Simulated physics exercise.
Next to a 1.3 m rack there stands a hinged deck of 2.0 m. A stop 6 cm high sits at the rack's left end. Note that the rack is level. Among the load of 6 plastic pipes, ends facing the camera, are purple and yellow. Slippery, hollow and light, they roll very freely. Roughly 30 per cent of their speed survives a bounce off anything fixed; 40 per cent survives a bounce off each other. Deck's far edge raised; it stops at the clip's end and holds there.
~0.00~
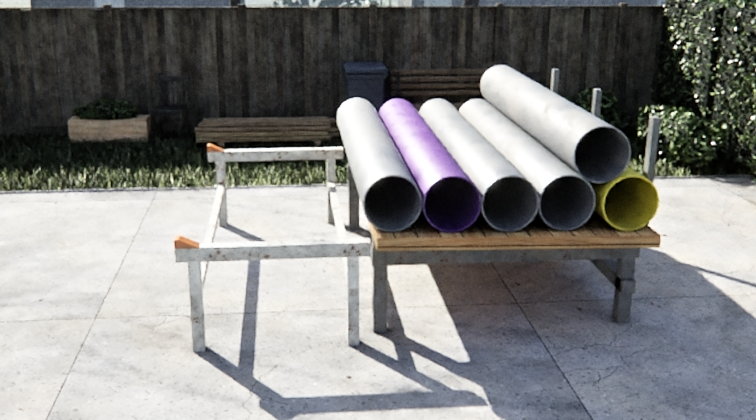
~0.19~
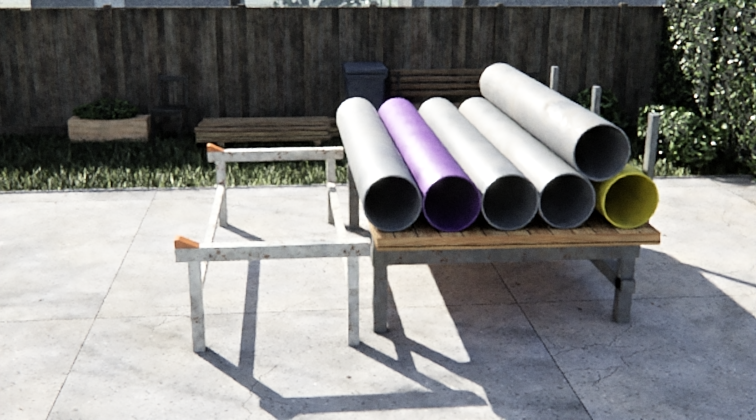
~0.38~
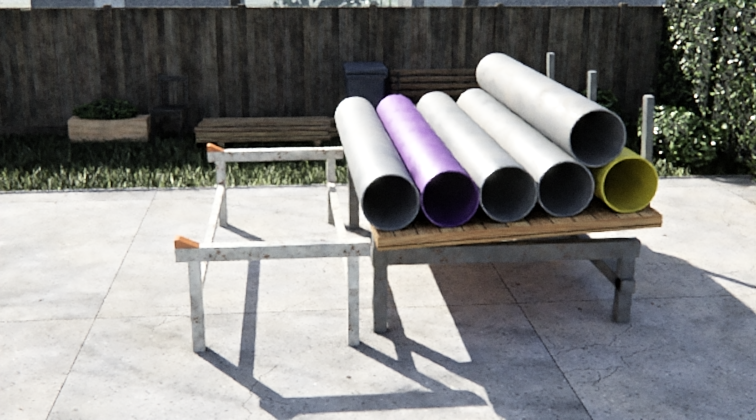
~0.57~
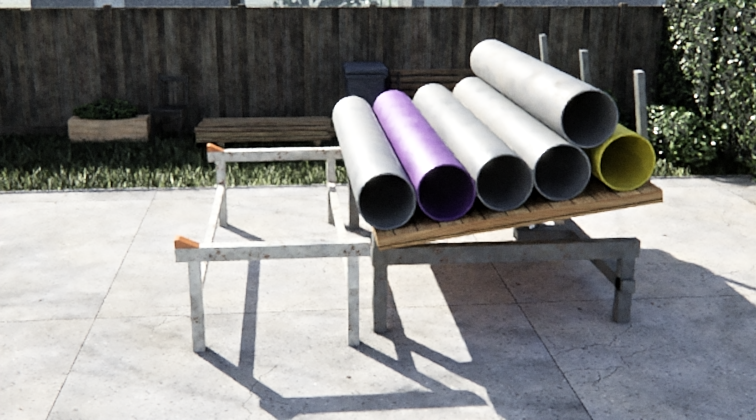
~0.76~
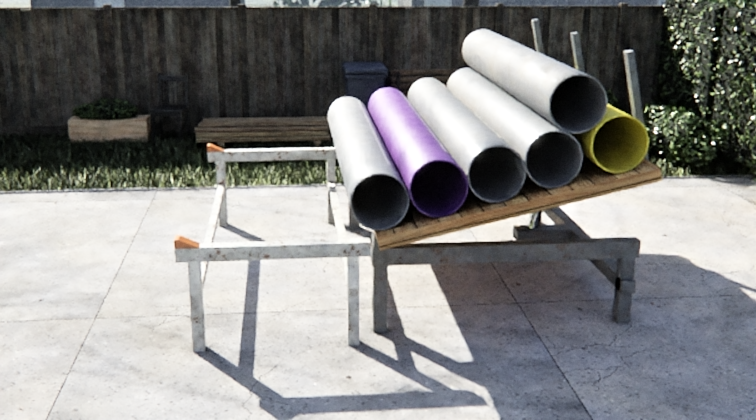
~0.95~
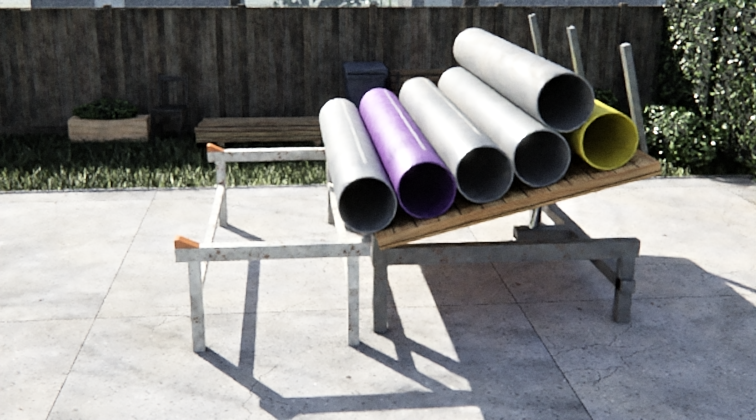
Six pipes shift slightly left as the wooden deck beneath them tilts toward the empty rack.
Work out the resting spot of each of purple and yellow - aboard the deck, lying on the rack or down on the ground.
Resting spots - purple: Down on the ground, yellow: Lying on the rack.
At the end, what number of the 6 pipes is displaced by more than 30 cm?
The number is 6.
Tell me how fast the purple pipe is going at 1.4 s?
Reading: Roughly 0.9 m/s.
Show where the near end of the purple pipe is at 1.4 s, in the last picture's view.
(376, 203), roughly.
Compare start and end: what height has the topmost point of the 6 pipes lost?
35 cm.
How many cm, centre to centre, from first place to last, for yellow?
Yellow shifts something like 200.
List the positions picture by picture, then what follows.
Purple (452, 204), yellow (630, 203); deck tilted 1° back; stop top at (176, 242), in the first picture.
Purple (452, 203), yellow (630, 200); deck tilted 1° back, in the second picture.
Purple (450, 199), yellow (629, 184); deck tilted 3° to the rack, in the third picture.
Purple (446, 192), yellow (626, 162); deck tilted 8° to the rack, in the fourth picture.
Purple (439, 188), yellow (619, 144); deck tilted 13° to the rack, in the fifth picture.
Purple (426, 190), yellow (609, 141); deck tilted 14° to the rack, in the sixth picture.
By 1.4 s, purple is on the deck, 5 cm from the hinge, rolling left; yellow is on the deck, 135 cm from the hinge, rolling left; 0 lost over the end.
By 1.8 s, purple is on the rack, 95 cm from the rack's far end, rolling left; yellow is on the deck, 95 cm from the hinge, rolling left; 0 lost over the end.
By 2.3 s, purple is on the rack, 40 cm from the rack's far end, rolling left; yellow is on the deck, 45 cm from the hinge, rolling left; 0 lost over the end.
By 2.9 s, purple is over the stop and falling; yellow is on the rack, 115 cm from the rack's far end, rolling left; 2 lost over the end.
Finally (8.7 s), purple is beyond the stop, on the ground; yellow is on the rack, 110 cm from the rack's far end; 3 lost over the end.
